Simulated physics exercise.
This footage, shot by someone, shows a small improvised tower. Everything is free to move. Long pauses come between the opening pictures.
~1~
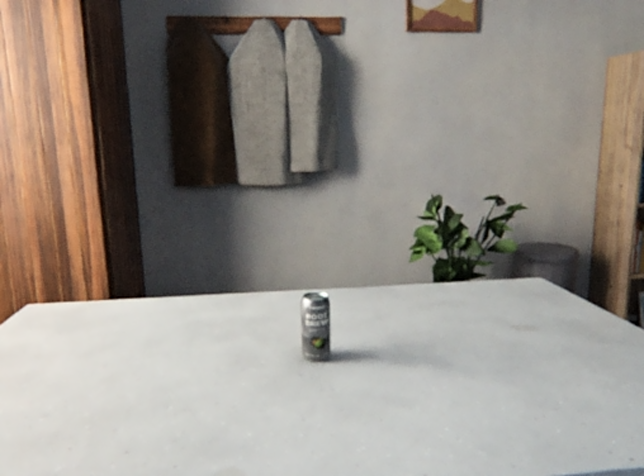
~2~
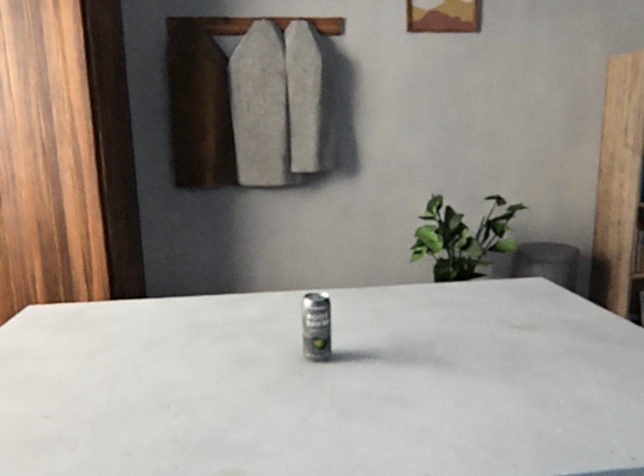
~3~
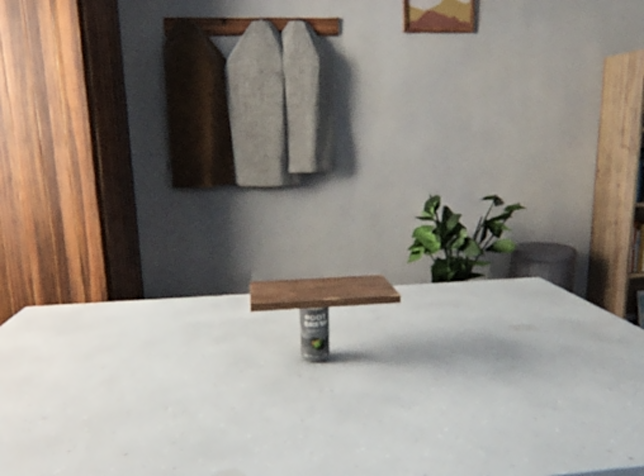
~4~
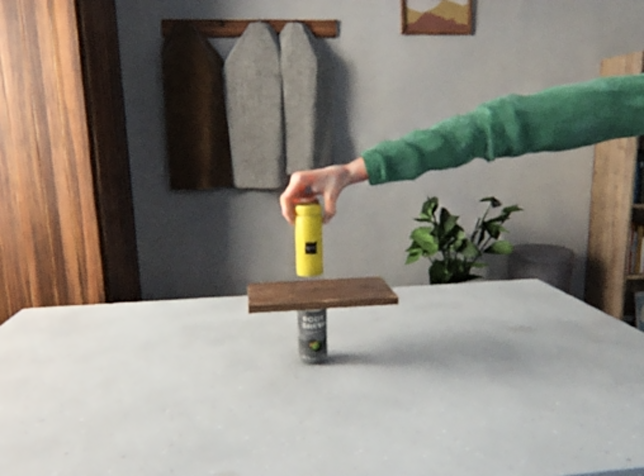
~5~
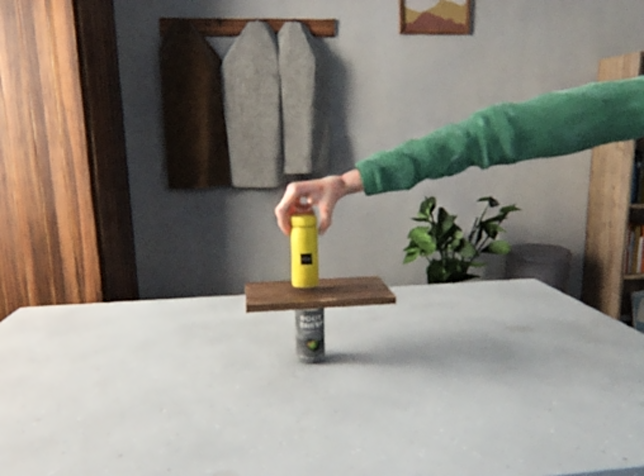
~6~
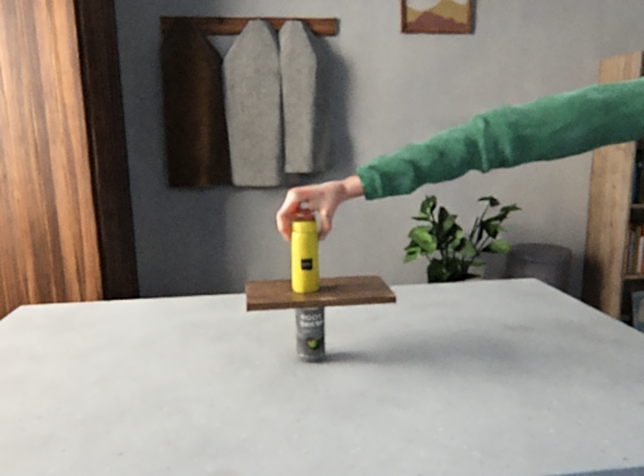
The footage shows a grey can standing alone on a pale table, then with a wooden board across its top. A hand in a green sleeve lowers a yellow shaker onto the board and keeps holding it.
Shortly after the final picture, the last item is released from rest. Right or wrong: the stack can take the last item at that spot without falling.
Right.
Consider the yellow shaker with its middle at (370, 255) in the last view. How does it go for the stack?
Result: The stack tips over.
Then, 0.30 s past the last view, nothing moves.
Then, 0.70 s past the last view, yellow shaker resting near (305, 256).
Finally, all 3 still in place. Final places as the last picture's camera would see them, yellow shaker near (305, 256). The stack keeps its balance.
